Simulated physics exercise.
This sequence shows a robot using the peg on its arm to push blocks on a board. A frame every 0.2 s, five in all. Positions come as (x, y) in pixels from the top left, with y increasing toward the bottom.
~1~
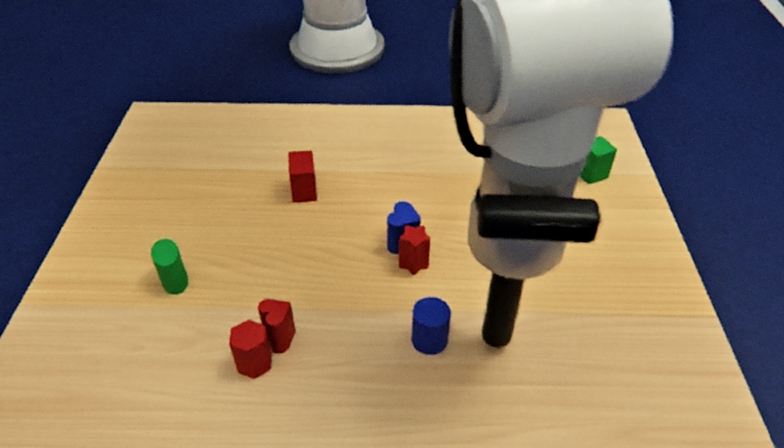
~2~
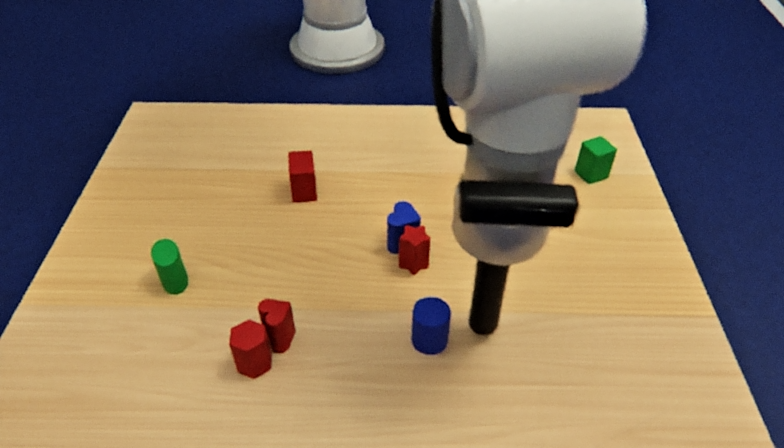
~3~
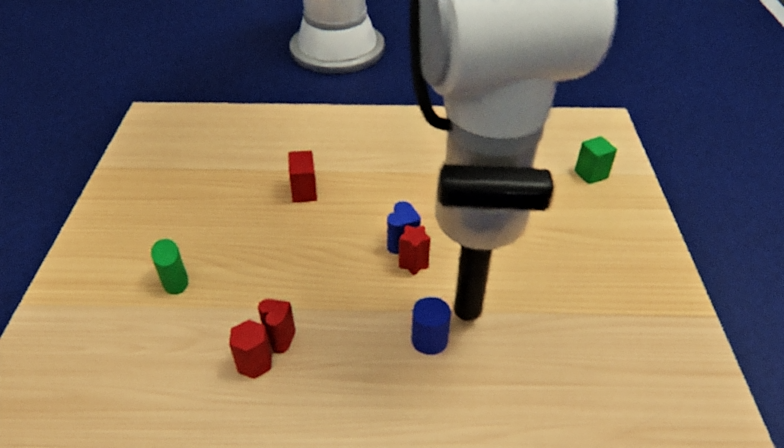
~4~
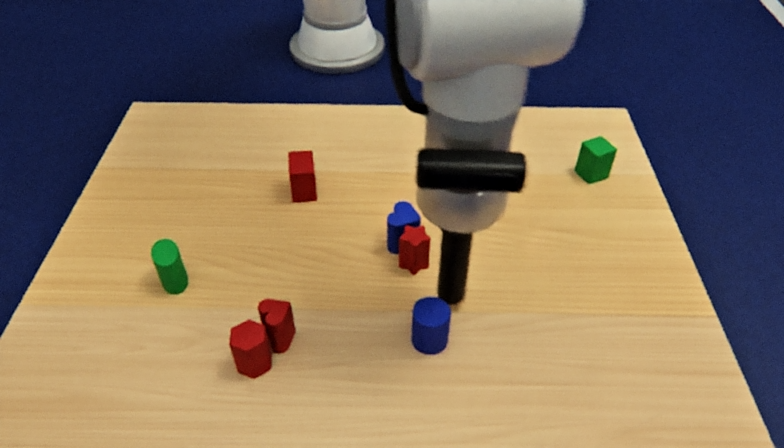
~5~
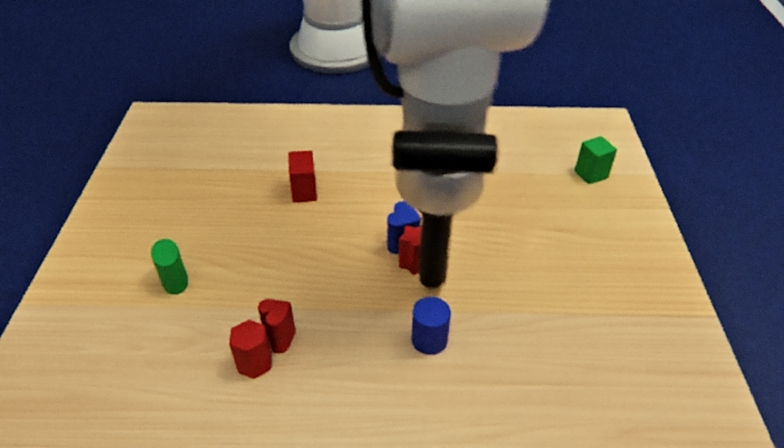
A robot arm moves its black peg left and away past a still blue cylinder.
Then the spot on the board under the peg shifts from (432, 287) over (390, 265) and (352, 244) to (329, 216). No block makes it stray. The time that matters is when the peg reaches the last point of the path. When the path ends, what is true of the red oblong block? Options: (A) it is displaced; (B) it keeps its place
Option B.
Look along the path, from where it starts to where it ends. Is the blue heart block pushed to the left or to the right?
It goes right.
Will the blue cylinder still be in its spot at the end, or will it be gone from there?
The answer is that it remains undisturbed.
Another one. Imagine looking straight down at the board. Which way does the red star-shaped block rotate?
Looking from above, the answer is clockwise.
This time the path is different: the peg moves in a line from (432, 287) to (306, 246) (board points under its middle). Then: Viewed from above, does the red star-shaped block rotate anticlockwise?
Final answer: No.
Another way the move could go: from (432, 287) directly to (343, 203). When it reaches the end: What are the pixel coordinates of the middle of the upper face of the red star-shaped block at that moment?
Near (358, 162).
On the path given first. One third of the way, peg at (389, 256); blue heart block at (401, 201); red star-shaped block at (401, 219), turned 60° clockwise.
Two thirds of the way, peg at (351, 235); blue heart block at (401, 197), turned 10° clockwise; red star-shaped block at (393, 216), turned 90° clockwise.
At the end, peg at (329, 208); red oblong block not moved; blue heart block at (401, 197), turned 10° clockwise; red star-shaped block at (393, 216), turned 90° clockwise; blue cylinder not moved.
